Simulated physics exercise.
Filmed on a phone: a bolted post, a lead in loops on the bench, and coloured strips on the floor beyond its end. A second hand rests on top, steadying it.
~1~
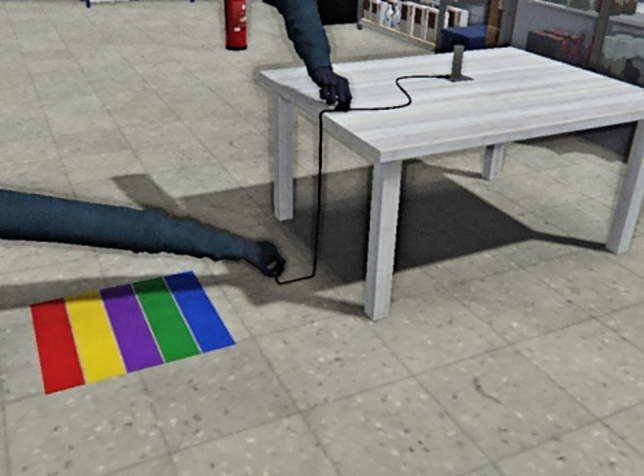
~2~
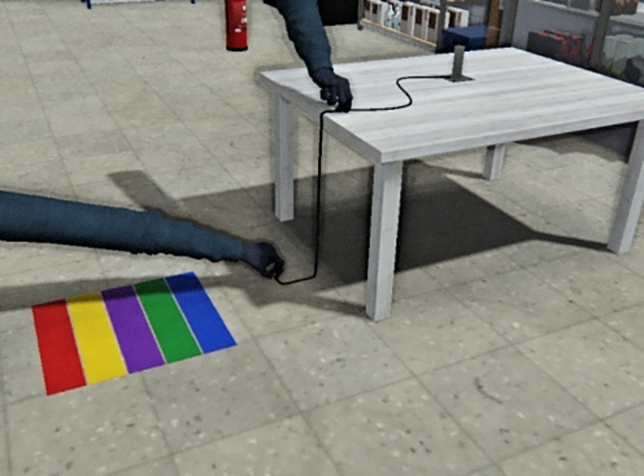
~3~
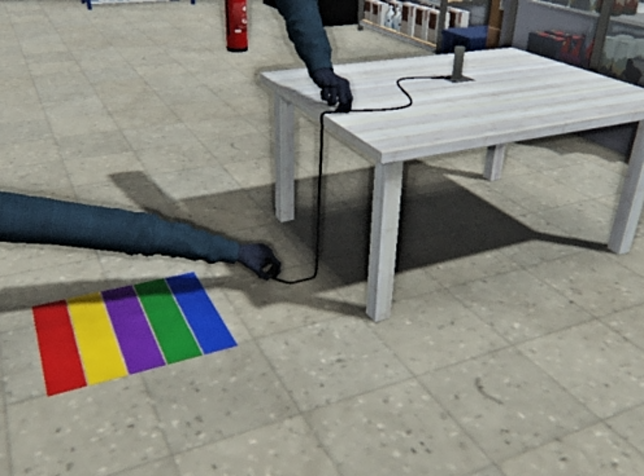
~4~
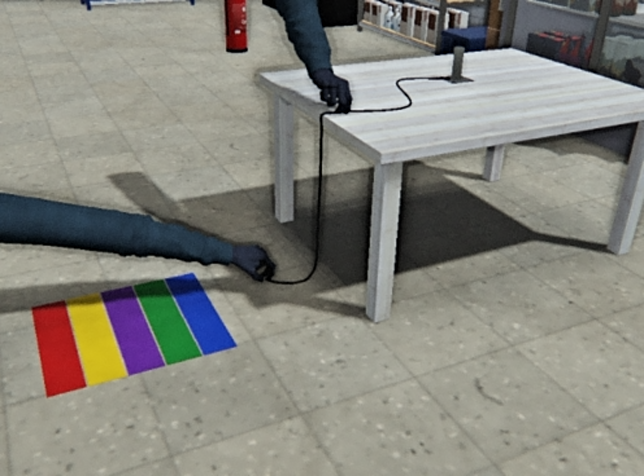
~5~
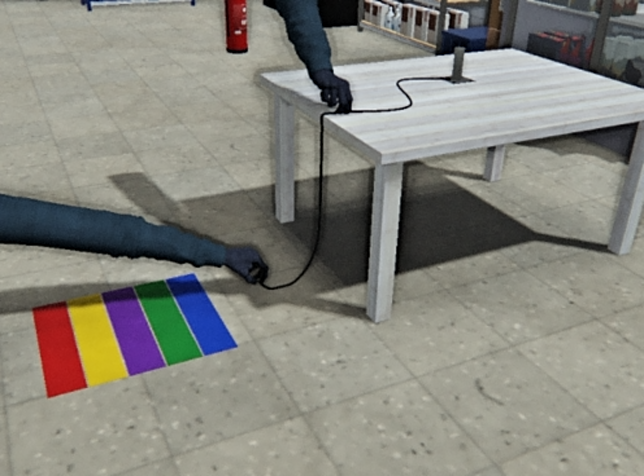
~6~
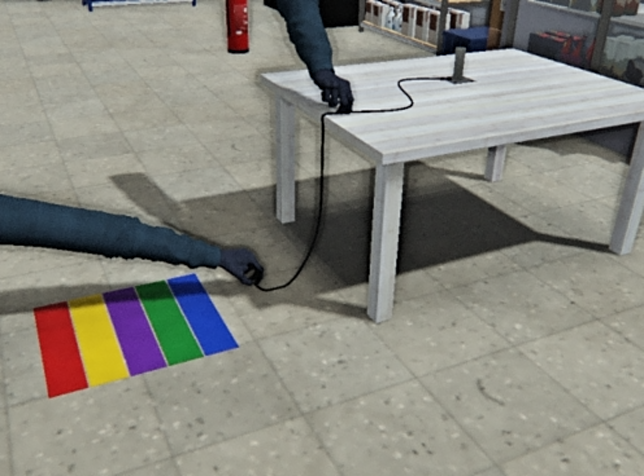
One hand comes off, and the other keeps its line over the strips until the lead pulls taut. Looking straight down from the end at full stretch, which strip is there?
The yellow strip is there.
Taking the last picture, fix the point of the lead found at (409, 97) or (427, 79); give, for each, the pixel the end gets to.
(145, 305) and (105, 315).
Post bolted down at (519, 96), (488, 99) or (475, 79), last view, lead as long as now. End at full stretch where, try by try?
Roughly (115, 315), then (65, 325), then (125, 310).
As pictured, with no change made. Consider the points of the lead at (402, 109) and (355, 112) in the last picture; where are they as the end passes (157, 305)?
The first sits at about (339, 107) and the second at about (313, 139).
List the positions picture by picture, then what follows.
In the first picture, end (275, 274); blue (211, 333); green (176, 342); purple (140, 351); yellow (101, 361); red (62, 371).
In the second picture, end (274, 275); lead through (420, 77) (404, 91) (389, 109) (322, 124) (319, 197) (316, 262).
In the third picture, end (271, 277).
In the fourth picture, end (265, 279); lead through (419, 79) (404, 92) (389, 110) (322, 125) (319, 198) (316, 263).
In the fifth picture, end (258, 281).
In the sixth picture, end (254, 282); lead through (421, 79) (405, 93) (390, 111) (323, 126) (321, 198) (304, 264).
Soon after, end near (158, 305); over green.
After that, end near (118, 314); over purple.
At the stop, end near (93, 319); over yellow. Over yellow.
